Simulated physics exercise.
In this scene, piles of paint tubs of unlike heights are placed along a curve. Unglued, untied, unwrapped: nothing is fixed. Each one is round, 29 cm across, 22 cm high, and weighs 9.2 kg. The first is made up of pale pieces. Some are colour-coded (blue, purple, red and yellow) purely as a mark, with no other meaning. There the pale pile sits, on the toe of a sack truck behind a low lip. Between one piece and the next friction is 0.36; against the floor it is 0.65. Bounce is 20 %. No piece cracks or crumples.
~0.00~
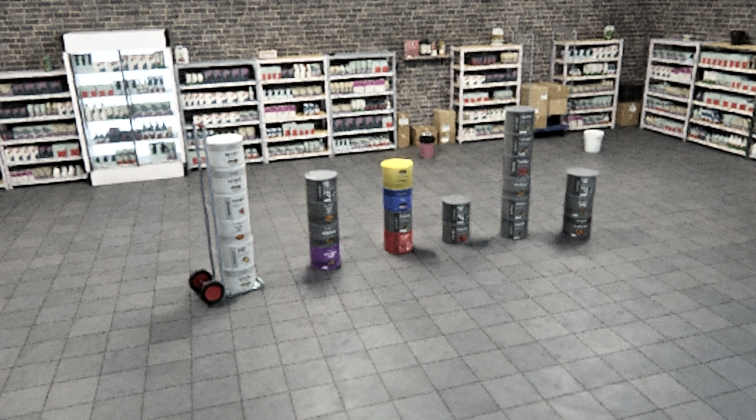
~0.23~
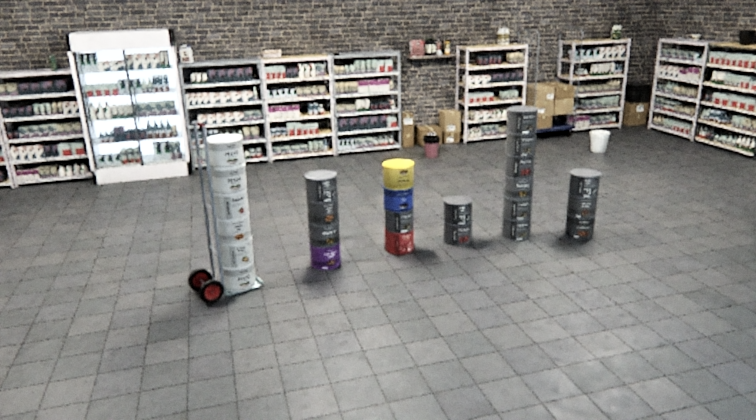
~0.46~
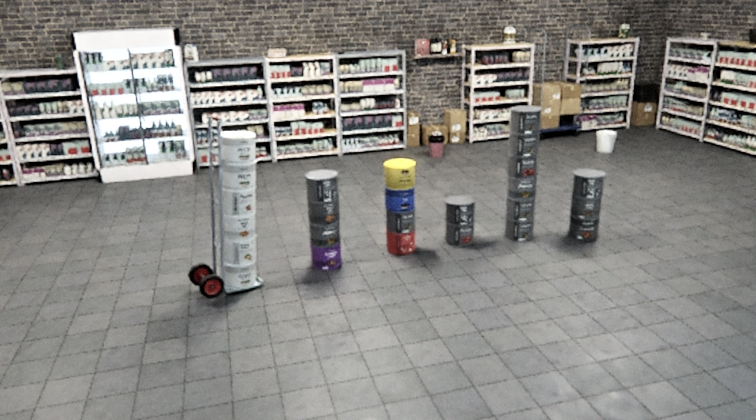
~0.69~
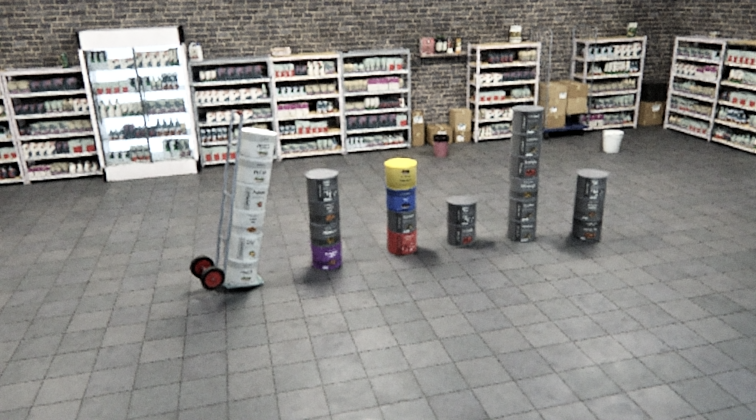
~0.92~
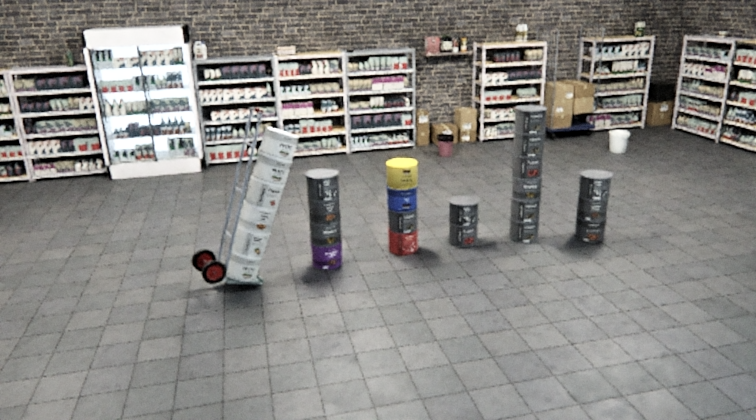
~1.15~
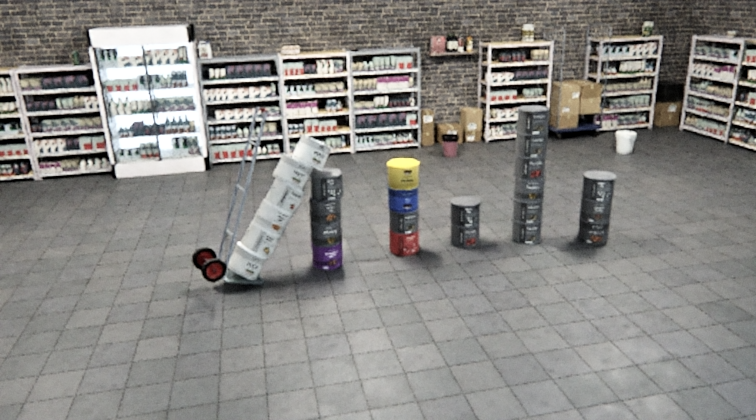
A tall stack of white tubs on a hand truck stood upright at first, then leaned steadily to the right with the truck, bending away from its frame, while the other piles stayed put.
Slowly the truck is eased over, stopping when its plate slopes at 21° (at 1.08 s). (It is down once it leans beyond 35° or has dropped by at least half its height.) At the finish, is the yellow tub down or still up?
It is down.
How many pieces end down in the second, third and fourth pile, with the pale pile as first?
The second pile gives 4, the third 3, the fourth 0.
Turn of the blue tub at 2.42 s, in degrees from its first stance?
Tilt: Approx. 25°.
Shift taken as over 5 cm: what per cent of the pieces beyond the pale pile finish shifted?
Fraction: 35 %.
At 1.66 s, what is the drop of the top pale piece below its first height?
About 30 cm.
After 1.66 s, 6 of the pale pile down; none of the 19 other tubs down, 4 disturbed; yellow tub unmoved; purple tub leaning 24°.
After 2.42 s, 6 of the pale pile down; 4 of the 19 other tubs down; yellow tub leaning 25°; purple tub on its side.
By the end (3.4 s), 6 of the pale pile down; 7 of the 19 other tubs down; yellow tub upside down; blue tub on its side; purple tub on its side. As the last picture would show them, middles, yellow tub near (504, 225), blue tub near (471, 240).
